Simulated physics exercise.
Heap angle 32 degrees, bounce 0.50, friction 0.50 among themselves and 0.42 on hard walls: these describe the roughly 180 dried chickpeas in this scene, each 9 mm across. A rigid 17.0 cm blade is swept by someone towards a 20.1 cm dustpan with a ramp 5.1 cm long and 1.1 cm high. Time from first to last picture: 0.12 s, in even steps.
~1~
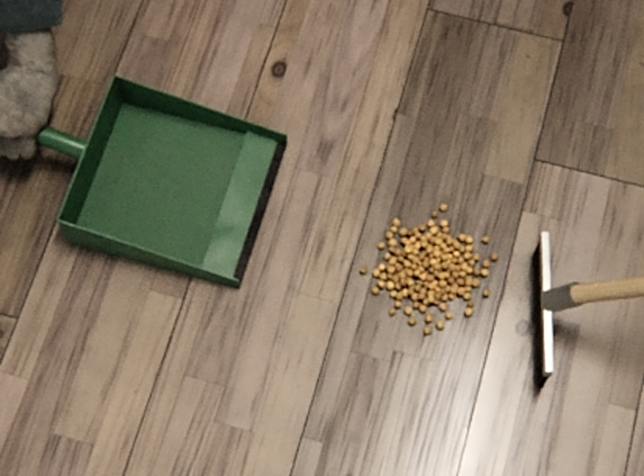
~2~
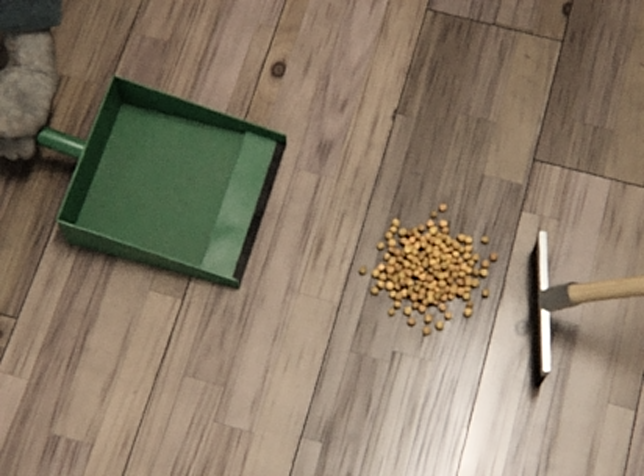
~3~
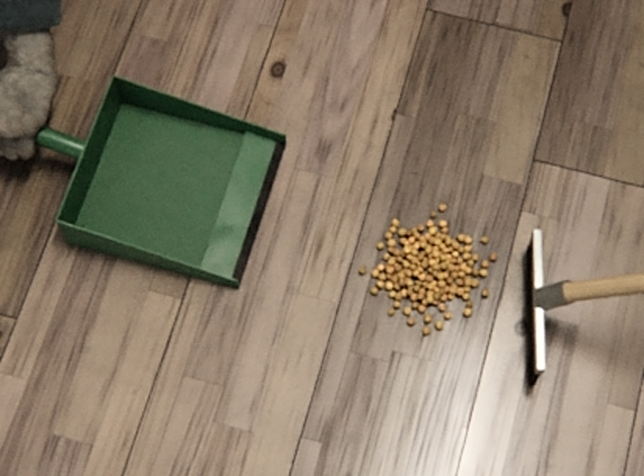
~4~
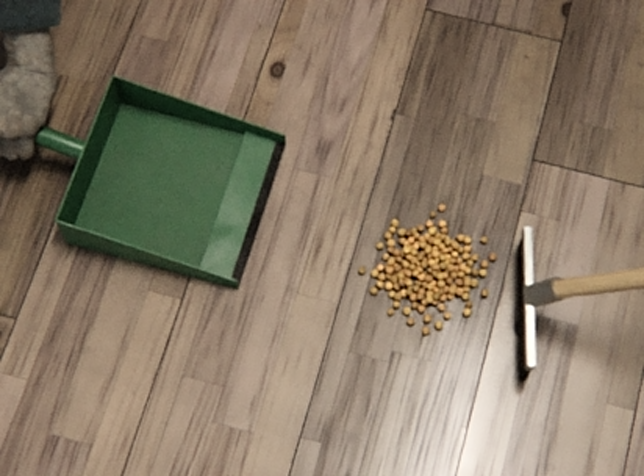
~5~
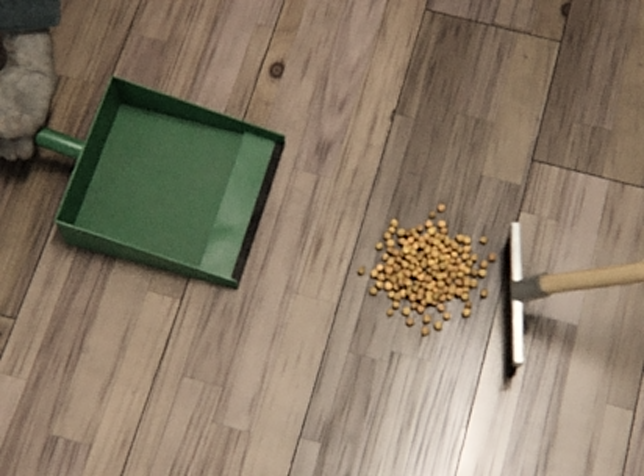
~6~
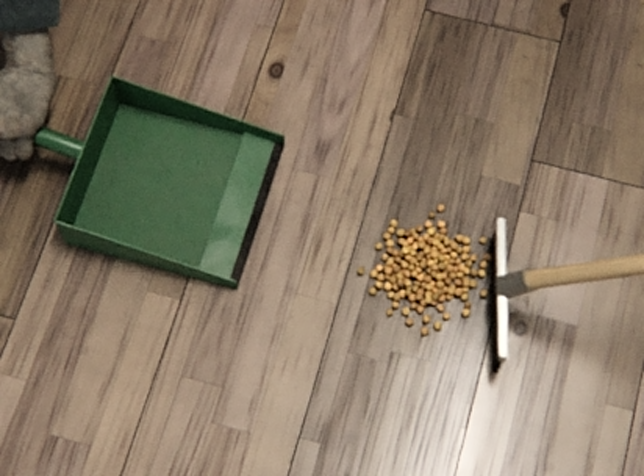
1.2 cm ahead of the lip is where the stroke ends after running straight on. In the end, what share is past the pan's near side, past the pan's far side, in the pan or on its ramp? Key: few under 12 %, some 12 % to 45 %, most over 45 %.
Near side = some, far side = few, pan = some.
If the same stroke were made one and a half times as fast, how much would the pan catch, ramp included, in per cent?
Near 40 %.
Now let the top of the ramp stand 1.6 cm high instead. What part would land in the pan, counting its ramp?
Estimate with the new ramp: Some 25 in a hundred.
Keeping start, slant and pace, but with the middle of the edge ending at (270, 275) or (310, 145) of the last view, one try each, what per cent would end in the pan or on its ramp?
Some 25 in a hundred and 5 in a hundred.
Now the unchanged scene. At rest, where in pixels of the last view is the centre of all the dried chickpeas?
Centre at rest, approx.: (259, 236) px.
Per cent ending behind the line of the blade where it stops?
Some 10 per cent.
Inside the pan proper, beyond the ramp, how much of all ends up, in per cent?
Roughly 5 percent.
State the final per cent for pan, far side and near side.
Near: 20; far: 5; pan: 30 (percent).
Then, 0.20 s after the last picture, middle of the blade 17 cm from the lip; 0 % over the lip, far side 0 %, near side 5 %.
Then, 0.33 s after the last picture, middle of the blade 8 cm from the lip; 0 % over the lip, far side 0 %, near side 15 %.
Then, 0.59 s after the last picture, middle of the blade 3 cm from the lip; 30 % over the lip, far side 5 %, near side 20 %.
In the end, near side 20 %, far side 5 %, pan 30 %, in front of the lip or behind the blade 50 %.
